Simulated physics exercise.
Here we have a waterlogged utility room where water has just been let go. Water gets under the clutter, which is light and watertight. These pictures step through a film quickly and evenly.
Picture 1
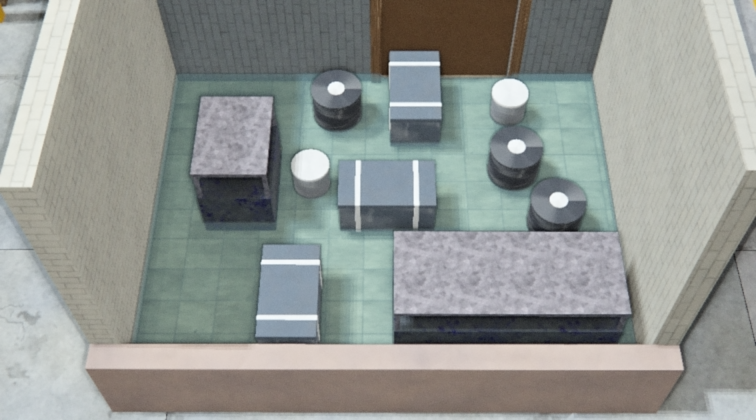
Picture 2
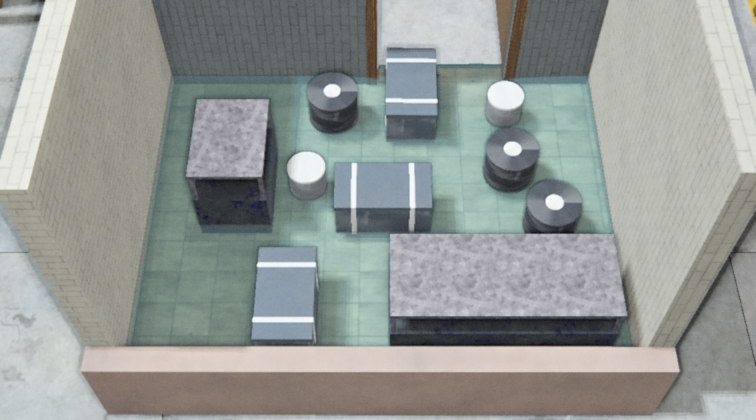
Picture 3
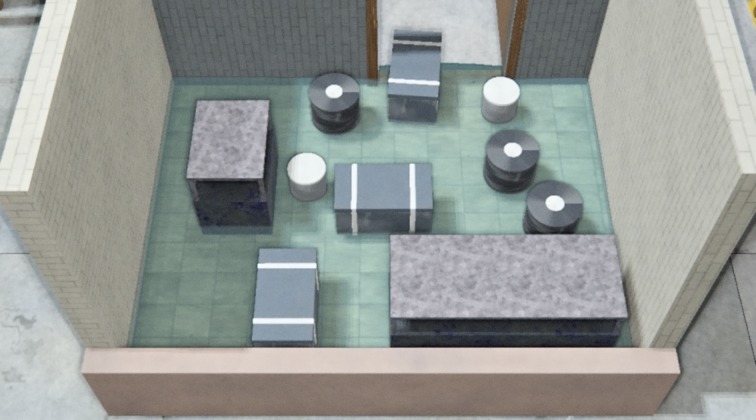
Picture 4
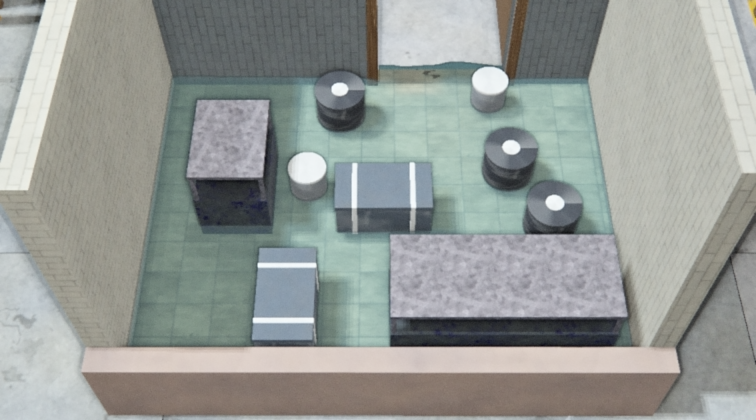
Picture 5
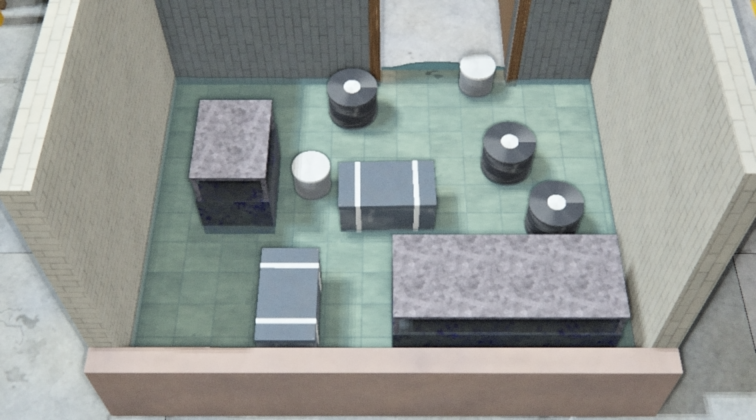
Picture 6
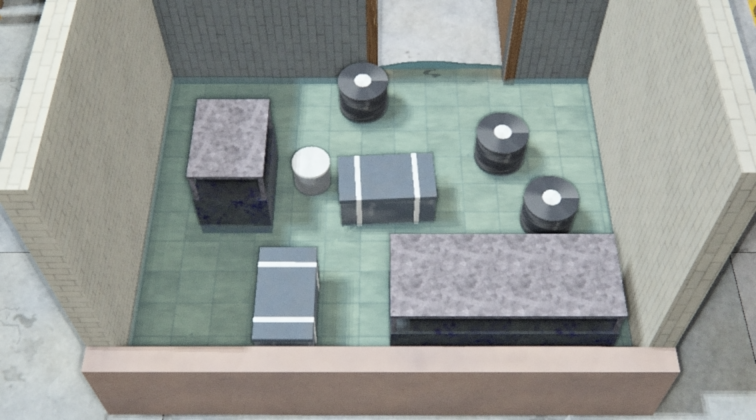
At the start, dark drums, white tubs, strapped grey crates and speckled-top blocks sit on a green-tiled floor behind a closed brown door. The doorway opens, and the crate nearest it slides out through the gap. A white tub follows it out, while the dark drums drift slightly toward the opening.
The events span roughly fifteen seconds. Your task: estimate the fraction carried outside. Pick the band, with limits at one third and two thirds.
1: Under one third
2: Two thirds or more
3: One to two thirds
The answer is 2.
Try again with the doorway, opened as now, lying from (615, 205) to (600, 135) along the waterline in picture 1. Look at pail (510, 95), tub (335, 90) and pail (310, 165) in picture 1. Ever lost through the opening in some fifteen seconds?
Outcome by item: Exited / retained / retained.
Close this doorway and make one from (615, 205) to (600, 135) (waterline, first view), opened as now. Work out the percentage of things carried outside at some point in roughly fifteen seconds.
Fraction out: Near 50 %.
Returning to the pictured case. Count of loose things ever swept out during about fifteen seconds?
The figure is 6.
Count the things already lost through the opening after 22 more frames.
The number works out to 6.
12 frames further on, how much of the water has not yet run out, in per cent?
Estimate: Roughly 70 %.
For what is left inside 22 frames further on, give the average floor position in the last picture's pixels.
In the last view, somewhere about (437, 181).
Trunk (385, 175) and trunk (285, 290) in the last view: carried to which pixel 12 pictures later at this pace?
The tops should be near (451, 90) and near (334, 246).
A moment on, 2 of 8 are out; 6 afloat.
Next, 4 of 8 are out; 4 afloat.
Later, 6 of 8 are out; 2 afloat.
In the end, 6 of 8 are out; 2 afloat.
